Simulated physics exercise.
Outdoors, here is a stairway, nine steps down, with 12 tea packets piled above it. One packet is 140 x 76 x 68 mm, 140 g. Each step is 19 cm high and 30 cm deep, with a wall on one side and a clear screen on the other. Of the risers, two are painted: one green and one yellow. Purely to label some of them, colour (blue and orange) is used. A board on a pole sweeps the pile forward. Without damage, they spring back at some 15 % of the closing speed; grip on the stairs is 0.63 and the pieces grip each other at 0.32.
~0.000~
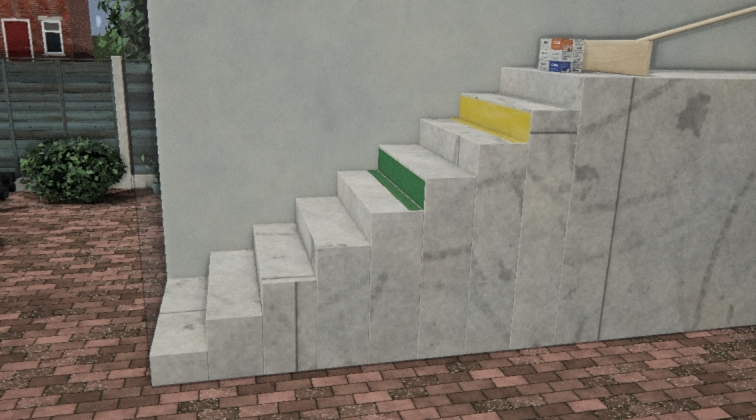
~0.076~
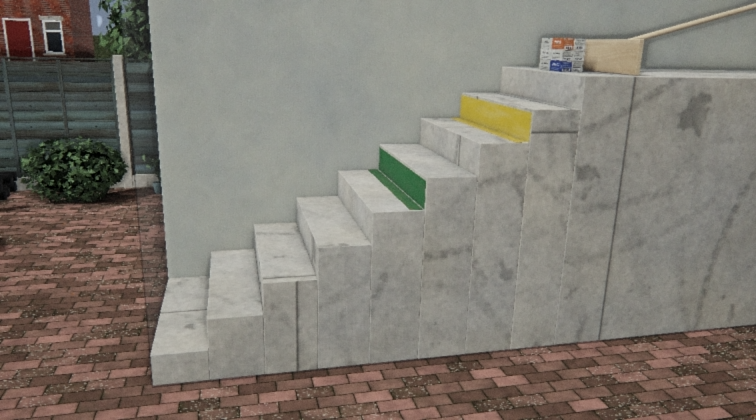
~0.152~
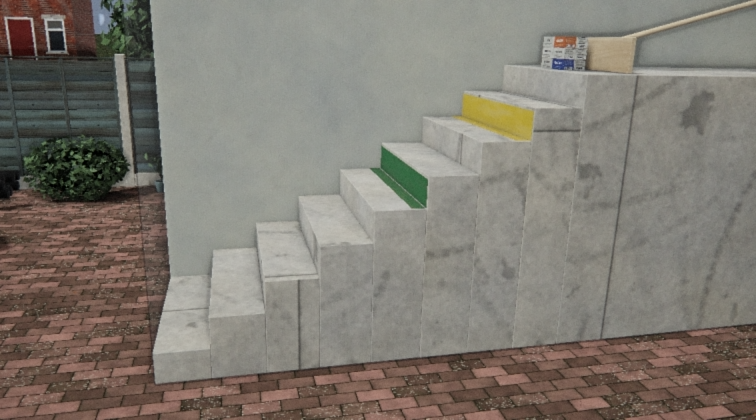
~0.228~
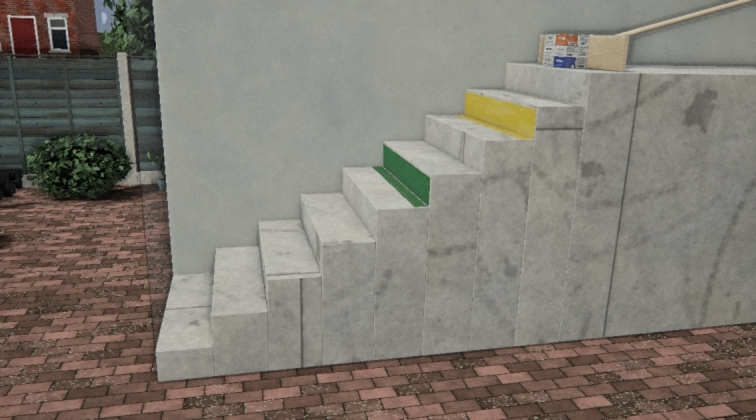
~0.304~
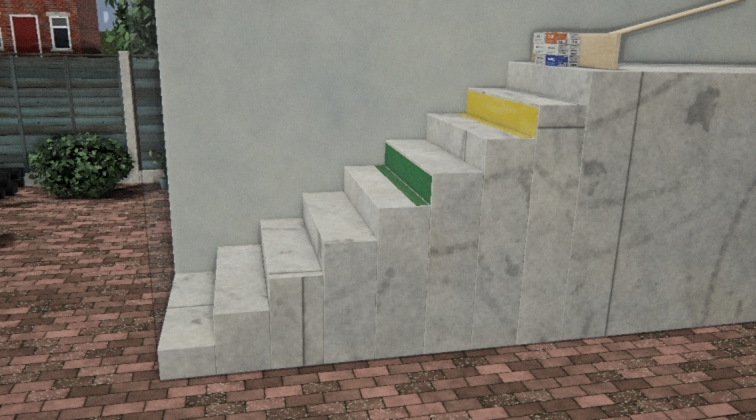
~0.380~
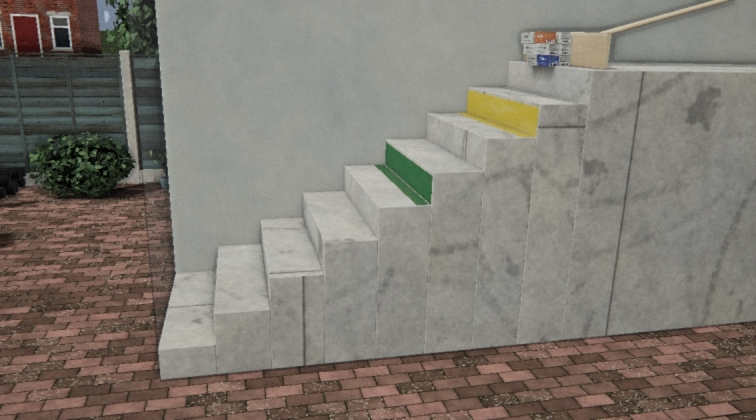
The clip opens on a pale stone stairway beside a grey wall, one riser green and another yellow, with small packets piled at the top. A board on a pole slides left across the landing and meets the pile, then pushes the packets a short way toward the top step.
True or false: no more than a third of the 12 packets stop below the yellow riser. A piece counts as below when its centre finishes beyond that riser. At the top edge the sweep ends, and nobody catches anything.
False.
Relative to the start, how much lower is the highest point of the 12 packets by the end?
About 25 cm lower.
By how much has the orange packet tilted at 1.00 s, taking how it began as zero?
About 140 degrees.
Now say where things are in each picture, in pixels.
In the first picture (we follow the side turned to the camera; the camera pans a little), board (650, 48) 42 cm from the edge; yellow riser, near end, (513, 140); green riser, near end, (411, 206); blue packet (554, 66); orange packet (556, 44); no piece has moved.
In the second picture, board (641, 47) 35 cm from the edge; orange packet (557, 44).
In the third picture, board (634, 45) 29 cm from the edge; orange packet (560, 42).
In the fourth picture, board (627, 43) 22 cm from the edge; blue packet (559, 62) displaced 8 mm; orange packet (561, 40) displaced 7 mm; 12 stirred so far.
In the fifth picture, board (618, 41) 16 cm from the edge; orange packet (550, 38) displaced 9 cm; blue packet (551, 61) displaced 8 cm; 12 stirred so far.
In the sixth picture, board (609, 40) 9 cm from the edge; yellow riser, near end, (521, 134); green riser, near end, (418, 200); orange packet (540, 38) displaced 17 cm; blue packet (543, 60) displaced 14 cm; steepest lean 6°, the packet at (531, 60); 12 stirred so far.
Around 0.56 s, none of the 12 packets below the yellow riser, 12 disturbed; orange packet tipped 31°, 16 cm lower; blue packet tipped 25°, 16 cm lower.
Around 1.00 s, 7 of the 12 packets below the yellow riser; orange packet upside down; blue packet 19 cm lower.
Finally (2.7 s), 7 of the 12 packets below the yellow riser; orange packet upside down; blue packet 19 cm lower. That is 58 per cent. Seen by the last camera, middles, orange packet near (430, 152), blue packet near (523, 90).
